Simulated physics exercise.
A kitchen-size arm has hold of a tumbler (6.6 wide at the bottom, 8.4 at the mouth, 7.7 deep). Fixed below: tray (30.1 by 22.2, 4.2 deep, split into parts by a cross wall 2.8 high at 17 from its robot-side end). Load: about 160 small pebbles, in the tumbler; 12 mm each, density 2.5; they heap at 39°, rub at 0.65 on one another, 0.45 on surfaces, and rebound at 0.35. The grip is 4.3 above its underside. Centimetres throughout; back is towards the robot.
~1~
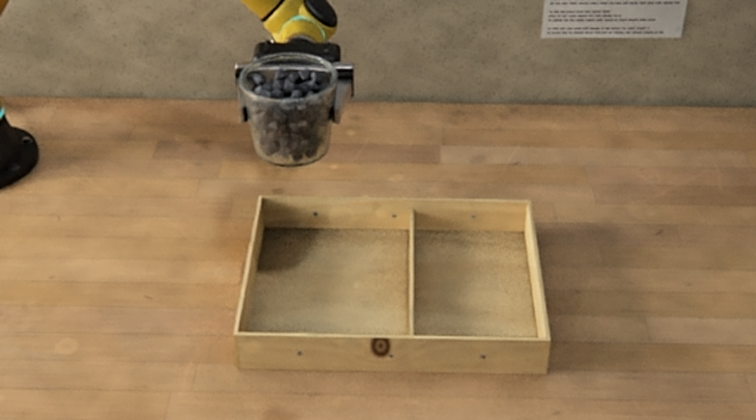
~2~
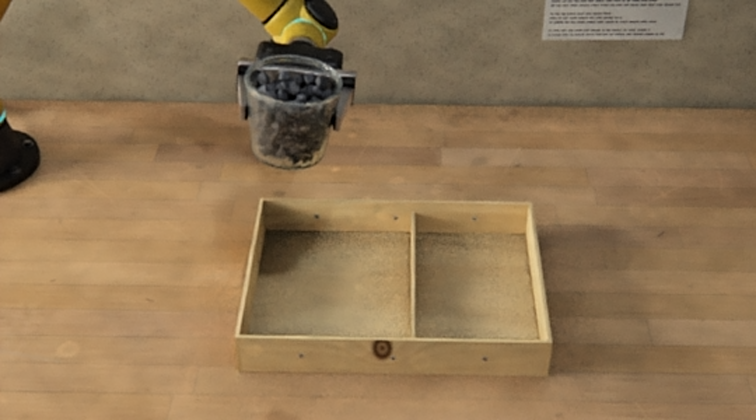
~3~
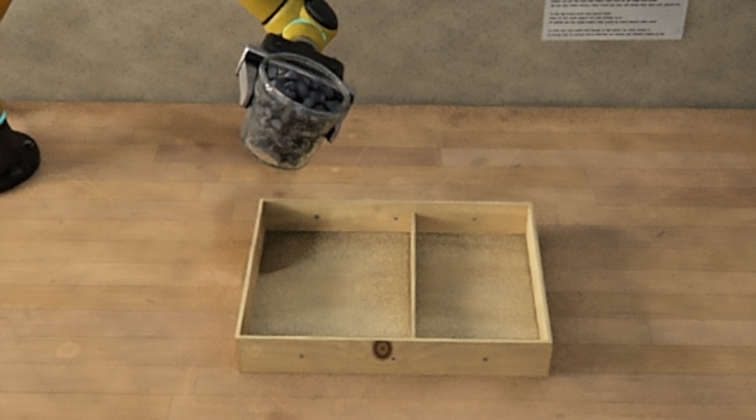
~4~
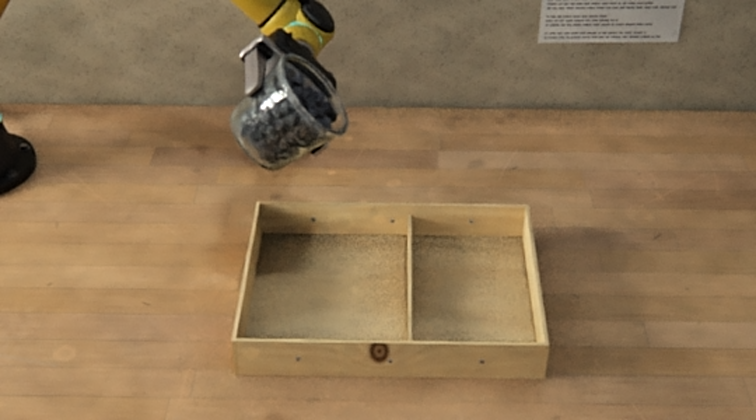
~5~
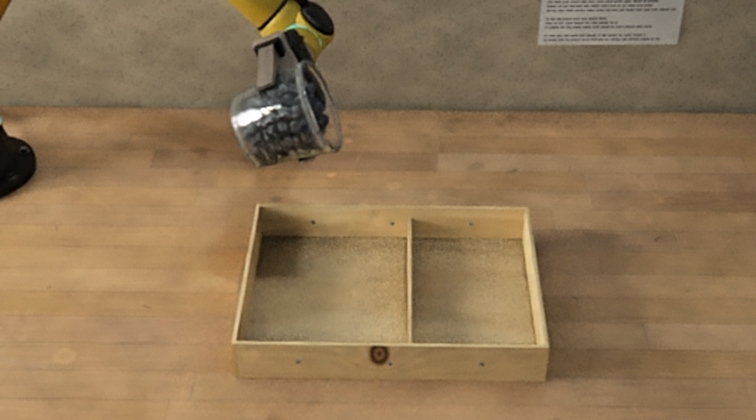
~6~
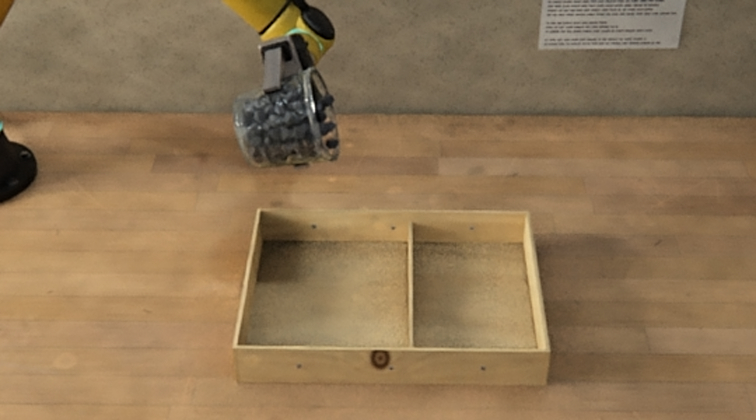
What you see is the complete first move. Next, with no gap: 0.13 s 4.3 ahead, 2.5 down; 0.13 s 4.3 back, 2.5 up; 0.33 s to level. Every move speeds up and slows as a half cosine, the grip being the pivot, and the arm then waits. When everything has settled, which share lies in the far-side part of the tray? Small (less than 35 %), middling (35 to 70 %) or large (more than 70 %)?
Answer: Small; less than 35 % of the small pebbles finish in the far-side part of the tray.
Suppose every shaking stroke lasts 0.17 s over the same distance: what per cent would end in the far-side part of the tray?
It would be near 10 per cent.
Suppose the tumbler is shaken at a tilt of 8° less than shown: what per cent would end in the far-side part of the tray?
Then about 15 per cent.
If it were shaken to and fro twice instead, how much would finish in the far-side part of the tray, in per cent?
It would be near 25 per cent.
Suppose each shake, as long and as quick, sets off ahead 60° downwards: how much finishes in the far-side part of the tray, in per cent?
Some 5 per cent.
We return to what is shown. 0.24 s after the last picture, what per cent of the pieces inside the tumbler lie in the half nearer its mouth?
Roughly 55 per cent.
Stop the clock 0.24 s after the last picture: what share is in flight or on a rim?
Some 22 per cent.
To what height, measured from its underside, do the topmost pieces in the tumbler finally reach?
Roughly 8.0 cm.
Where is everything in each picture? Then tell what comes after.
The first picture shows the tumbler middle at (291, 114), level; upper third of the load around (292, 96), from x 255 to 325, top at y 75; 164 in the tumbler.
The second picture shows the tumbler middle at (291, 116), tilted 7° forward; upper third of the load around (293, 97), from x 255 to 330, top at y 75.
The third picture shows the tumbler middle at (290, 116), tilted 26° forward; upper third of the load around (289, 99), from x 255 to 330, top at y 75.
The fourth picture shows the tumbler middle at (285, 118), tilted 48° forward; upper third of the load around (285, 100), from x 245 to 325, top at y 75.
The fifth picture shows the tumbler middle at (284, 120), tilted 67° forward; upper third of the load around (285, 101), from x 245 to 325, top at y 75.
The sixth picture shows the tumbler middle at (284, 124), tilted 74° forward; upper third of the load around (282, 108), from x 245 to 330, top at y 90; 164 in the tumbler.
Then, 0.24 s on, tilted 74° forward, highest piece 24 above the table; 127 in the tumbler, 1 in the far-side part, 36 in flight or on a rim.
Then, 0.47 s on, tilted 21° forward, highest piece 26 above the table; 111 in the tumbler, 29 in the far-side part, 22 in the robot-side part, 2 in flight or on a rim.
Then, 0.79 s on, level, highest piece 26 above the table; 111 in the tumbler, 30 in the far-side part, 23 in the robot-side part.
Then, 1.84 s on, level, highest piece 26 above the table; 111 in the tumbler, 30 in the far-side part, 23 in the robot-side part.
In the end, 111 in the tumbler, 30 in the far-side part, 23 in the robot-side part. That is 18 % in the far-side part of the tray.
